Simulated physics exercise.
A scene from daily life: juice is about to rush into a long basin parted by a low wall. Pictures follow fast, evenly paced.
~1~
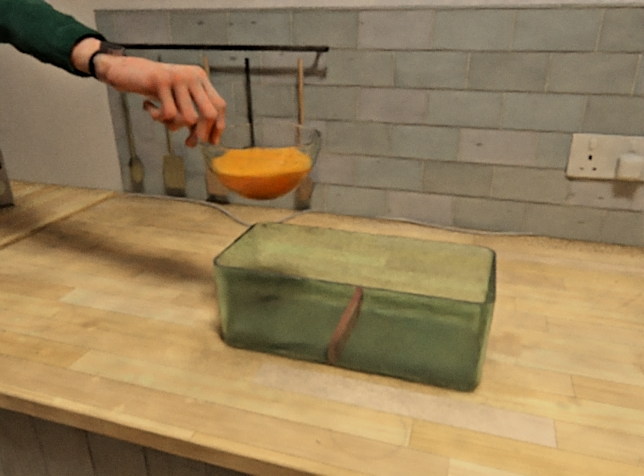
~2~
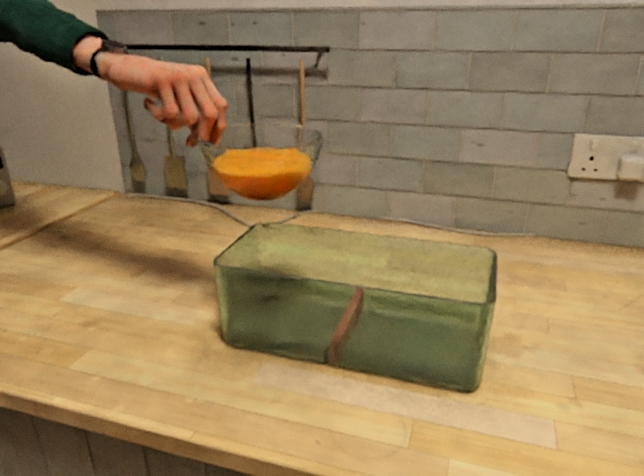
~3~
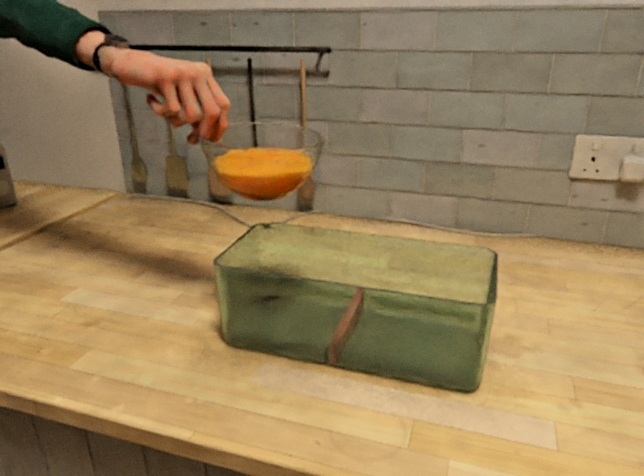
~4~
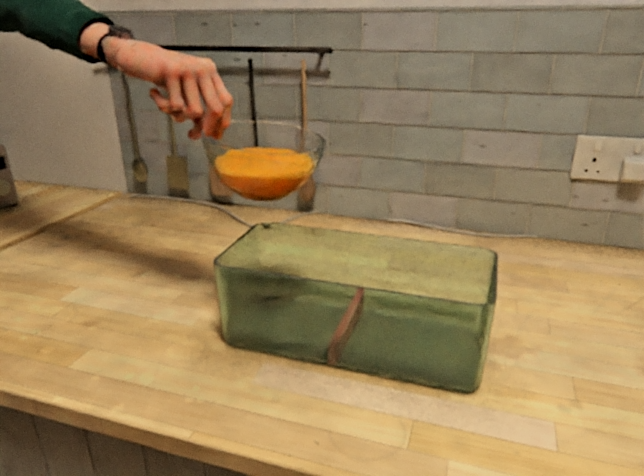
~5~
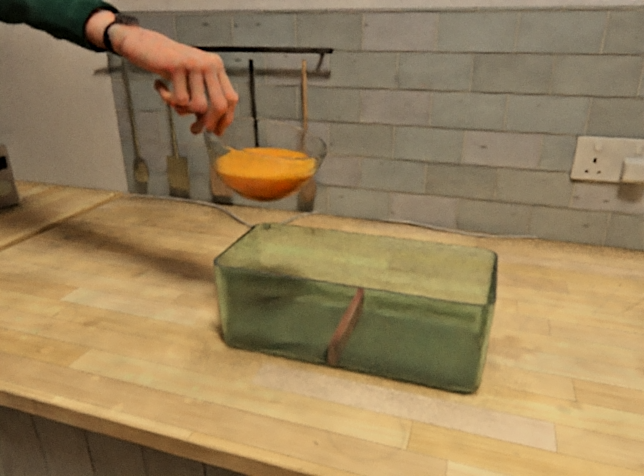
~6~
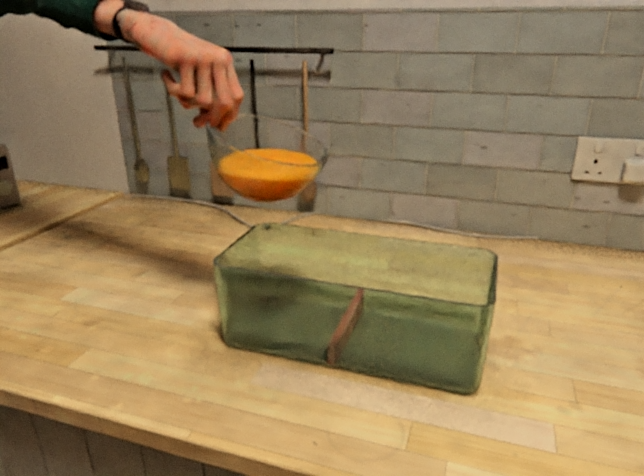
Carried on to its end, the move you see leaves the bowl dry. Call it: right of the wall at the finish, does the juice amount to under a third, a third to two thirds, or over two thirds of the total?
A third to two thirds of the total.
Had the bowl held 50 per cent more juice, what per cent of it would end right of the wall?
65 %.
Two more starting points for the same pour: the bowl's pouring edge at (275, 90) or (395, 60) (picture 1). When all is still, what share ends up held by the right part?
10 %, then 85 %.
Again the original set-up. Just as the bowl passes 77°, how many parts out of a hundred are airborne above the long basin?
35 in a hundred.
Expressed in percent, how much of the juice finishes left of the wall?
That works out near 45 in every hundred.
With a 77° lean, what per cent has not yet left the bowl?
Close to 40 parts in a hundred remain.
A moment on, the bowl is tipped on its side and 40 per cent is still to pour, 6 is left of the wall and 19 right of it.
Next, the bowl is tipped right over and 0 per cent is still to pour, 44 is left of the wall and 53 right of it.
Then the bowl is tipped right over and 0 per cent is still to pour, 44 is left of the wall and 55 right of it.
Later the bowl is tipped right over and 0 per cent is still to pour, 44 is left of the wall and 55 right of it.
At rest 44 per cent lies left of the wall, 55 right of it and 0 outside.
